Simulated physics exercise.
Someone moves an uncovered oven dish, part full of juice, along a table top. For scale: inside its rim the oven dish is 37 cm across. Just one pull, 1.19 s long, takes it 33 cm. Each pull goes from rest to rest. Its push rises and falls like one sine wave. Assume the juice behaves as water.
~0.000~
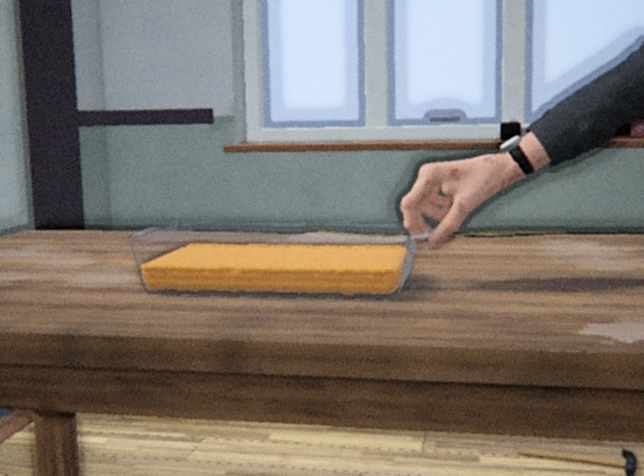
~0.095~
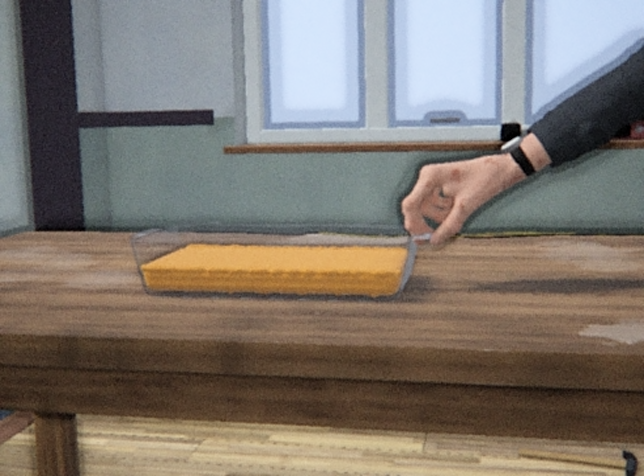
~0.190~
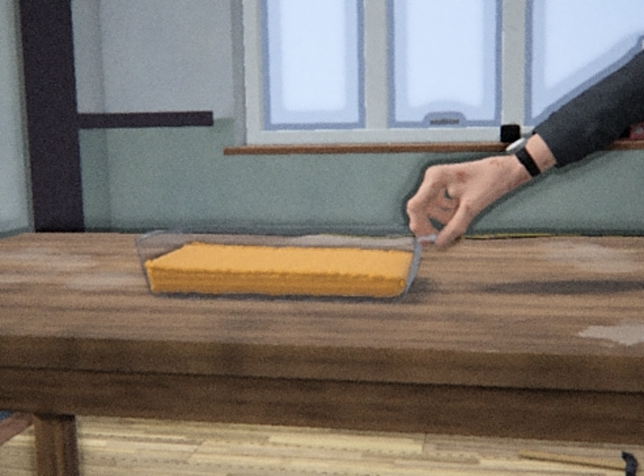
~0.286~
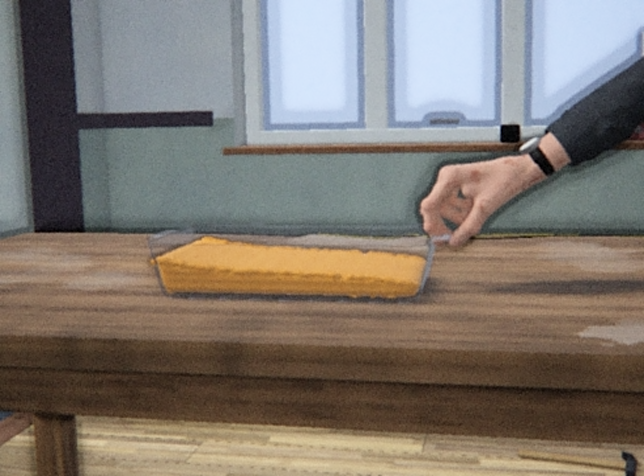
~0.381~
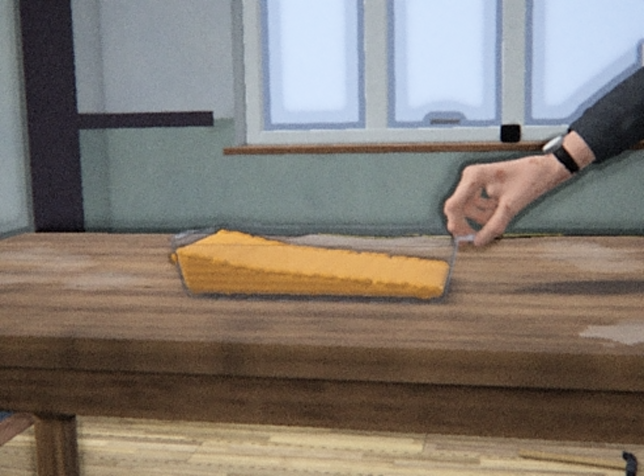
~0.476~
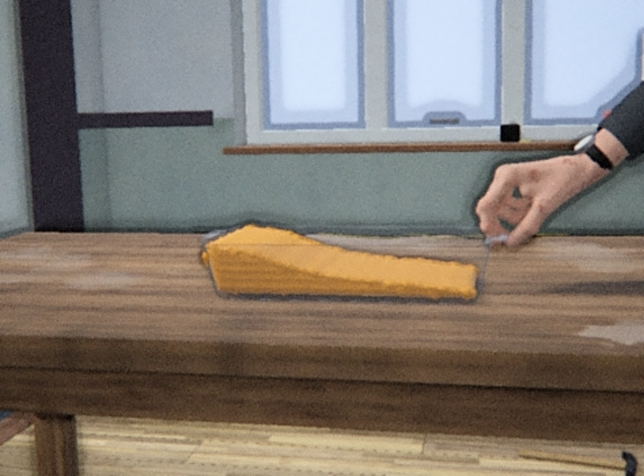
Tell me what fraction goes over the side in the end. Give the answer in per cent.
Roughly 18 percent of it.
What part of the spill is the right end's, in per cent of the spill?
90 %.
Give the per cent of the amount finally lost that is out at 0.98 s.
It works out to around 30 per cent.
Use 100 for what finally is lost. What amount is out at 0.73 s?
Close to 0 in a hundred.
By 0.73 s it has gone 24 cm; 0 per cent is out over the left end and 0 over the right.
By 0.98 s it has gone 32 cm; 0 per cent is out over the left end and 5 over the right.
By 1.24 s it has gone 33 cm; 0 per cent is out over the left end and 15 over the right.
By 1.49 s it has gone 33 cm; 0 per cent is out over the left end and 15 over the right.
At rest 18 per cent is out in all, 2 of it over the left end.
